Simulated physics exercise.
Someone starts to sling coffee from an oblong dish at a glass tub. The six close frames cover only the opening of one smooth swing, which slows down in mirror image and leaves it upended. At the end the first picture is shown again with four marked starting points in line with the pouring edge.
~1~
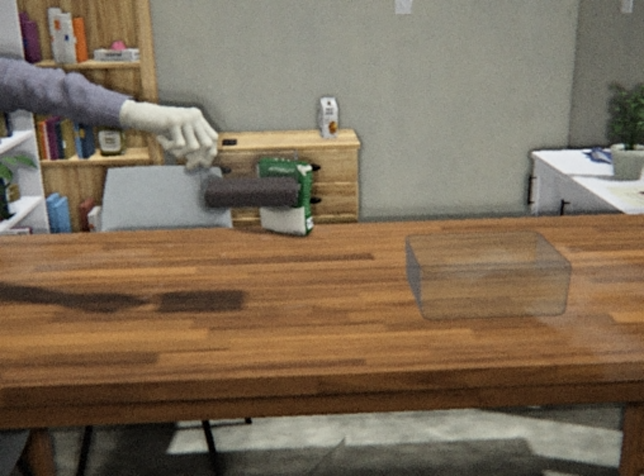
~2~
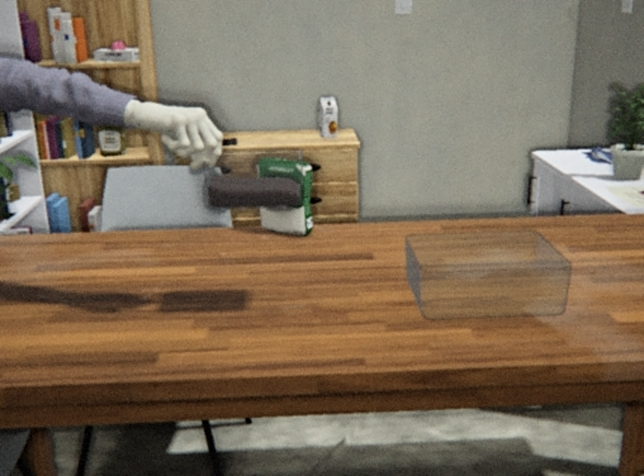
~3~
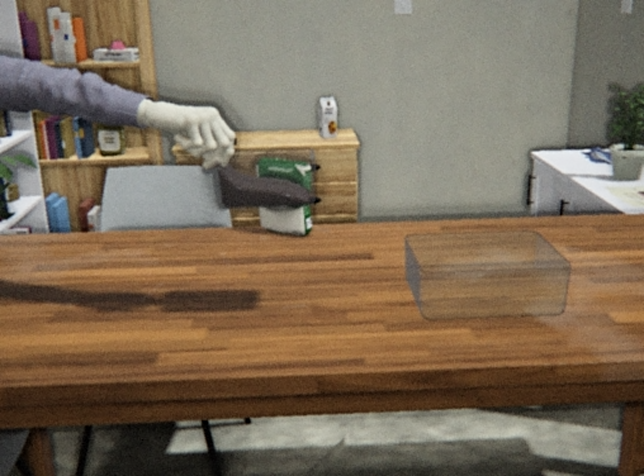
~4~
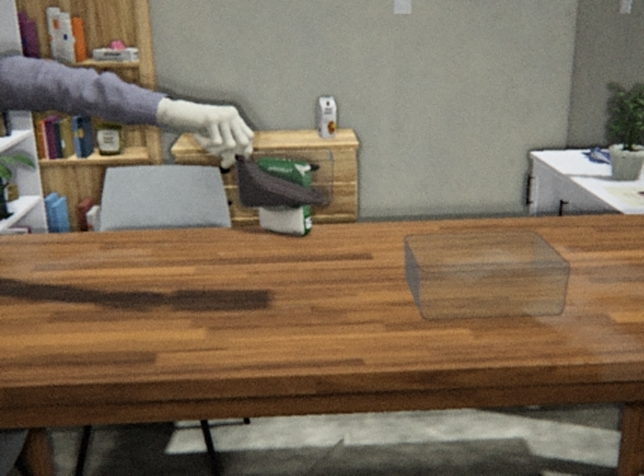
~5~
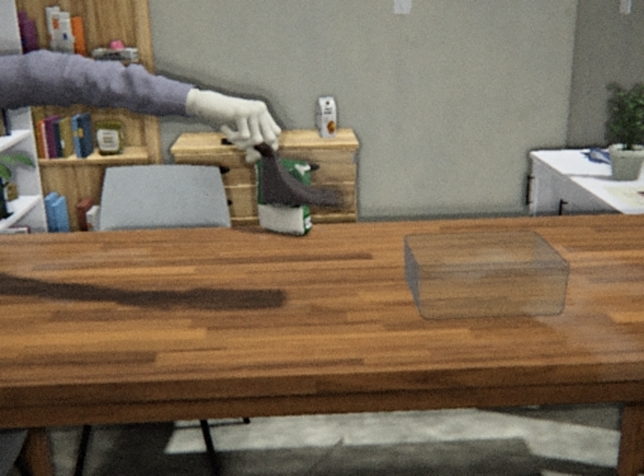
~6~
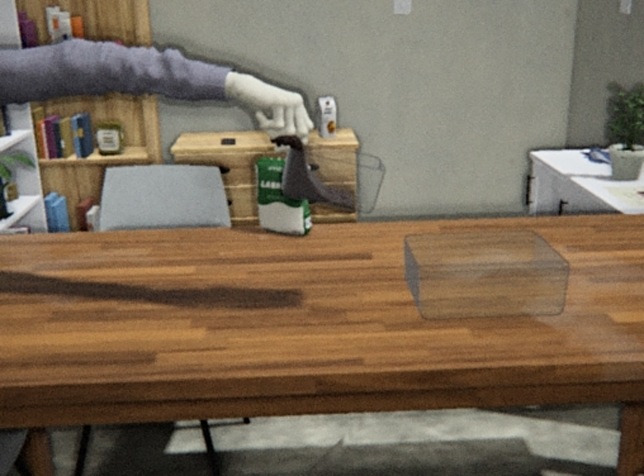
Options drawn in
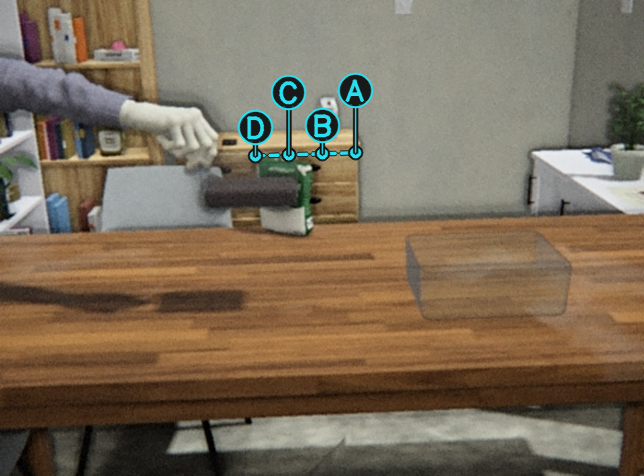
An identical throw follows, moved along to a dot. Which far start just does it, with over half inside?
Choose D.
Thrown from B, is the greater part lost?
No.
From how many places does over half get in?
All of them.
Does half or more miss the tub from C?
No, not at all.
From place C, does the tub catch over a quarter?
Yes, clearly.
On the marked copy, A at (355, 152); B at (322, 153); C at (288, 154); D at (255, 155).
With A, about 74 % lands in the tub, 11 % falls short and 15 % goes beside or beyond.
With B, about 82 % lands in the tub, 11 % falls short and 7 % goes beside or beyond.
With C, about 69 % lands in the tub, 17 % falls short and 14 % goes beside or beyond.
With D, about 67 % lands in the tub, 23 % falls short and 10 % goes beside or beyond.
